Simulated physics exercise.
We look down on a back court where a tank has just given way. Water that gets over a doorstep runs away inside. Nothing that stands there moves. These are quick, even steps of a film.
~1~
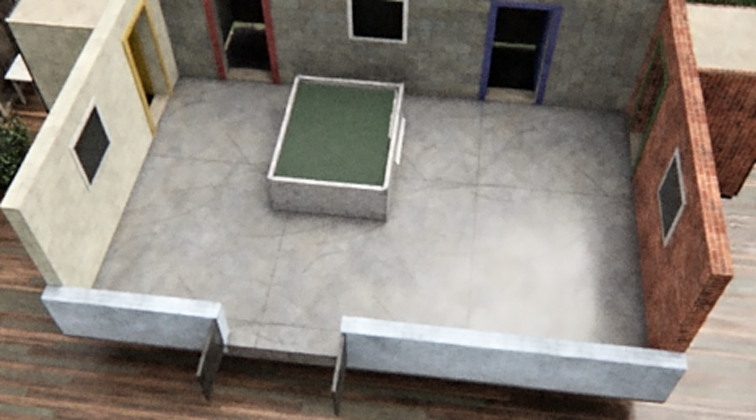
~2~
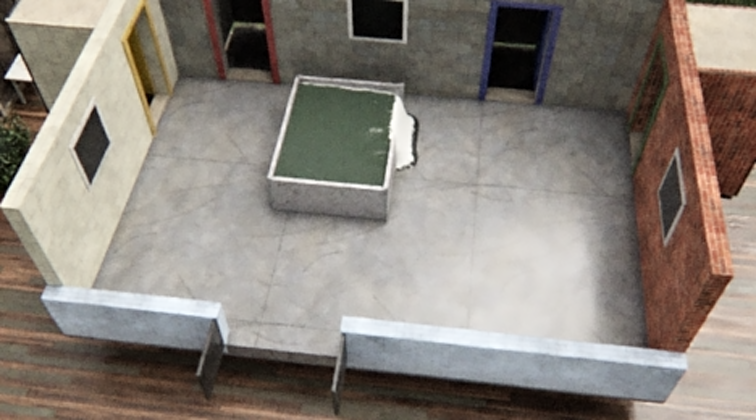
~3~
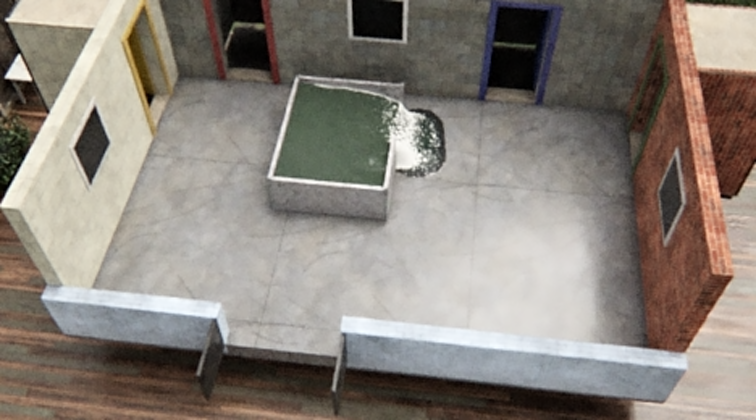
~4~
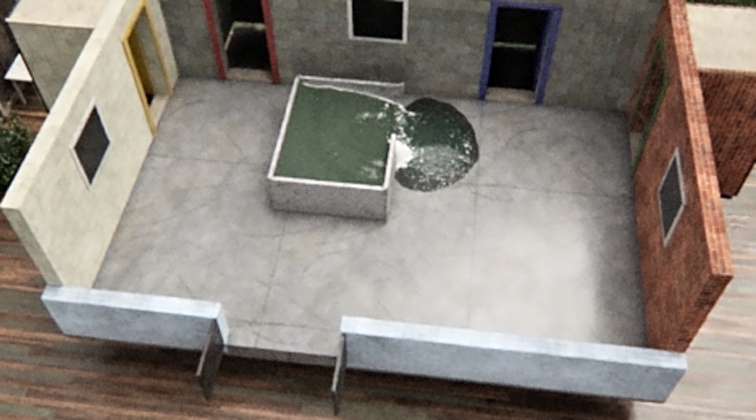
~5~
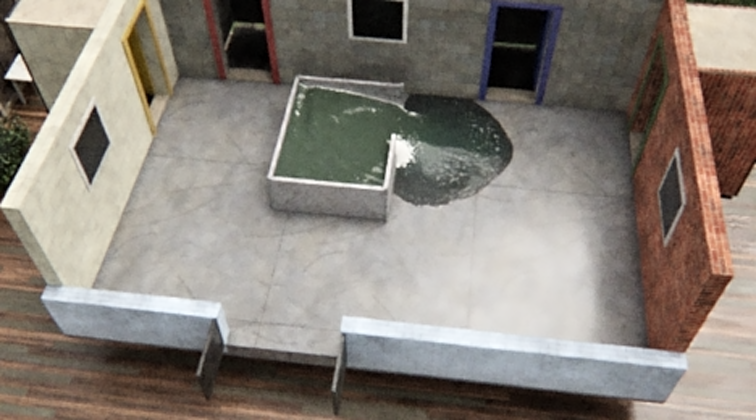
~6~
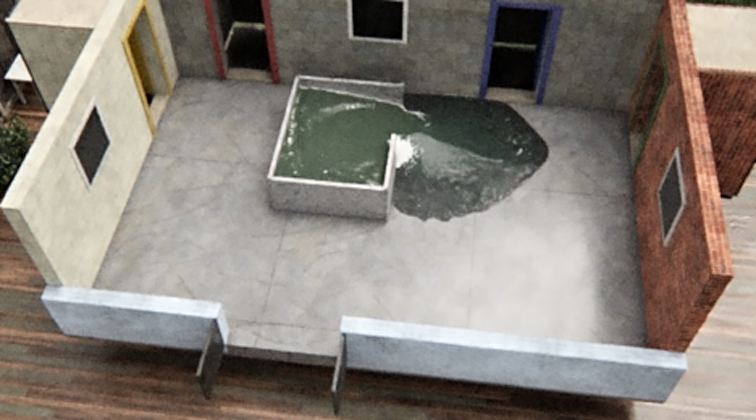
Green water bursts from the right side of a raised tank and spreads across the courtyard floor.
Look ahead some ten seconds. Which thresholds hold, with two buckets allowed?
In the end: The red door holds within the limit; the yellow door holds within the limit; the blue door floods; the green door floods.
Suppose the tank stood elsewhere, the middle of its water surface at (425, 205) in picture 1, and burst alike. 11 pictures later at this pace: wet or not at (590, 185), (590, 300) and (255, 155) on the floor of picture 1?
In turn: Wet, covered, dry.
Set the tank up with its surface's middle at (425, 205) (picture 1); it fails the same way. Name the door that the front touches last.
Last comes the yellow one.
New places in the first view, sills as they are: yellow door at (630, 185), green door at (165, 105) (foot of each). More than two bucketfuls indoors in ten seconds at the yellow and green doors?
One by one: Yellow goes over, green lets less in.
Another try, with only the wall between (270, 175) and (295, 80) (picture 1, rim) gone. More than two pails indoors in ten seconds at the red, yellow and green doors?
My reading: Red door lets more in, yellow door floods, green door is under.
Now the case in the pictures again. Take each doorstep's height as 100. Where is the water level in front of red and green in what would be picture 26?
In turn 0 and 460 per cent.
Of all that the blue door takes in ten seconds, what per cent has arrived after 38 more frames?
Close to 100 %.
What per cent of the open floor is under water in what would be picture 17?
Near 30 in a hundred.
A moment on, water covers 25 % of the floor; the red door not reached, the yellow door not reached, the blue door under two buckets in, the green door under two buckets in.
Next, water covers 30 % of the floor; the red door not reached, the yellow door not reached, the blue door over two buckets in, the green door over two buckets in.
Then, water covers 35 % of the floor; the red door not reached, the yellow door not reached, the blue door over two buckets in, the green door far over two buckets in.
Later, water covers 50 % of the floor; the red door wet at the sill, nothing in, the yellow door not reached, the blue door over two buckets in, the green door far over two buckets in.
In the end, water covers 85 % of the floor; the red door wet at the sill, nothing in, the yellow door wet at the sill, nothing in, the blue door over two buckets in, the green door far over two buckets in.
